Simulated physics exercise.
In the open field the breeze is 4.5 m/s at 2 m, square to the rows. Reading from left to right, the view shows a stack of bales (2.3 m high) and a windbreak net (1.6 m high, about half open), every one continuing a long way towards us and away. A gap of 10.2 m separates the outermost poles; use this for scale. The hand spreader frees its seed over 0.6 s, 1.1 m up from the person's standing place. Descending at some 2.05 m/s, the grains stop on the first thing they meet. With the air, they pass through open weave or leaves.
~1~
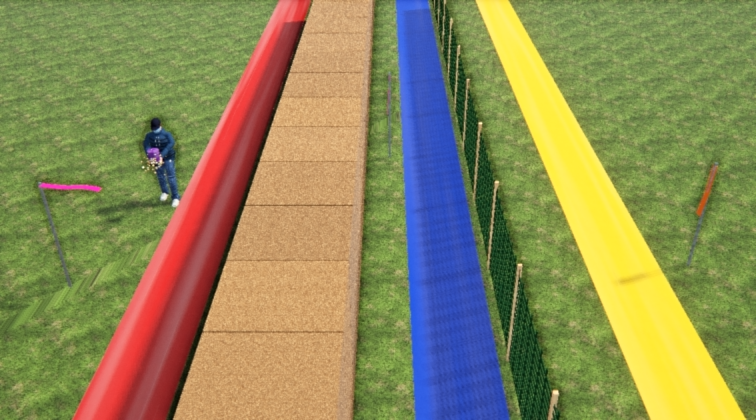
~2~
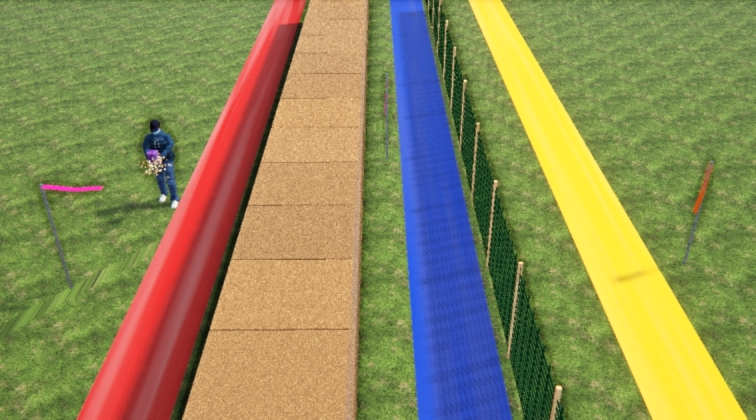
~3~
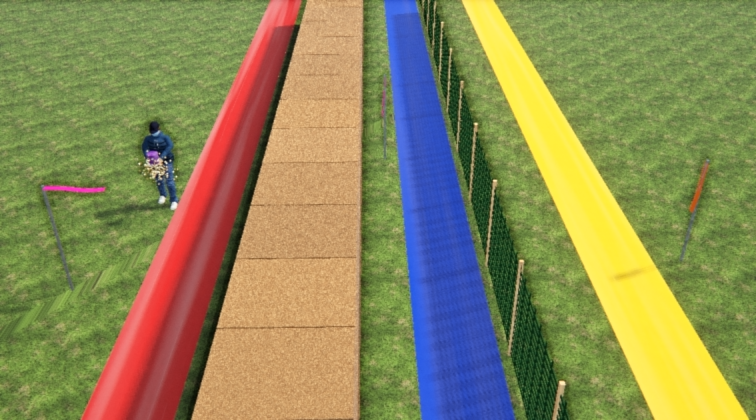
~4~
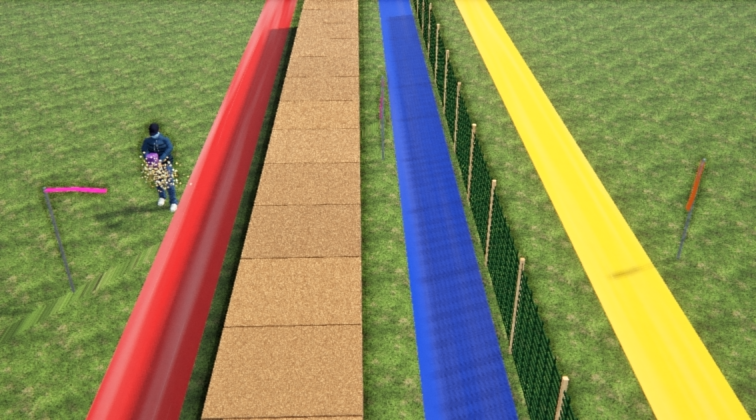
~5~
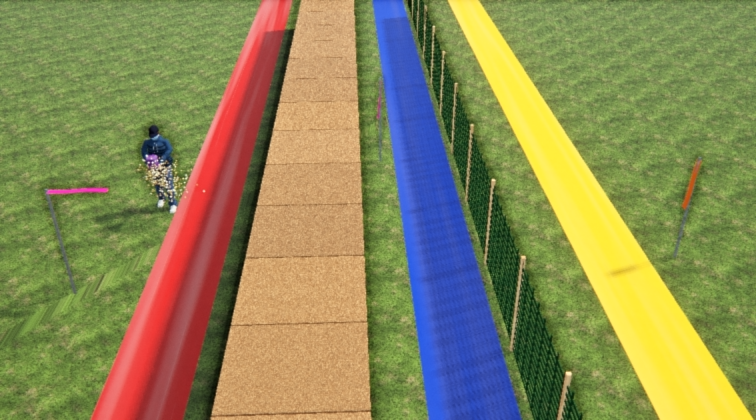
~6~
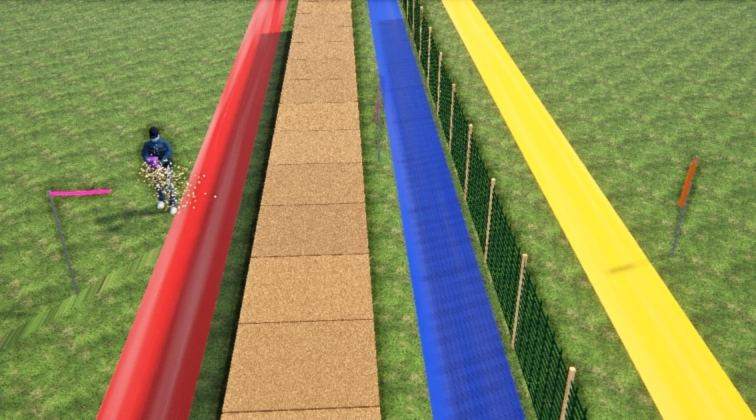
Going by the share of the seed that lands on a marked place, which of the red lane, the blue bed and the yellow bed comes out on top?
It is red that catches most.
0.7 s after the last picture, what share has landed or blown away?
Around 65 in a hundred.
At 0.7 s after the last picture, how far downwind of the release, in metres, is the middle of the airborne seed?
1.0 metres.
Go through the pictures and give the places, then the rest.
The left ribbon ends at (100, 190), leaning 85 degrees to the right, the seed in the air spans x = 145 to 165 around y = 165 and it comes from (154, 161), in the first picture.
The right ribbon ends at (695, 213), hanging almost straight, the seed in the air spans x = 145 to 165 around y = 165, the red one passes (186, 263), the blue one passes (443, 261) and the yellow one passes (618, 260), in the second picture.
The inner ribbon ends at (383, 117), hanging almost straight, the seed in the air spans x = 145 to 165 around y = 170 and the top of the stack of bales crosses (319, 104), in the third picture.
The left ribbon ends at (106, 191), leaning 90 degrees to the right, the seed in the air spans x = 145 to 175 around y = 175, the red one passes (213, 194), the blue one passes (429, 190) and the yellow one passes (574, 188), in the fourth picture.
The right ribbon ends at (684, 208), hanging almost straight and the seed in the air spans x = 145 to 185 around y = 175, in the fifth picture.
The inner ribbon ends at (377, 120), hanging almost straight, the seed in the air spans x = 145 to 190 around y = 180 and the top of the windbreak net crosses (476, 139), in the sixth picture.
Then, 0.7 s after the last picture, 34 % is in the air or yet to come; 61 % lies on the red lane, 0 % on the blue bed and 0 % on the yellow bed; the middle of what still flies is 0.3 m above the low ground, near (203, 207).
Then, 1.5 s after the last picture, 1 % is in the air or yet to come; 90 % lies on the red lane, 0 % on the blue bed and 0 % on the yellow bed.
Then, 3.0 s after the last picture, 0 % is in the air or yet to come; 90 % lies on the red lane, 0 % on the blue bed and 0 % on the yellow bed.
Then, 7.5 s after the last picture, 0 % is in the air or yet to come; 90 % lies on the red lane, 0 % on the blue bed and 0 % on the yellow bed.
Then, 44.5 s after the last picture, 0 % is in the air or yet to come; 90 % lies on the red lane, 0 % on the blue bed and 0 % on the yellow bed.
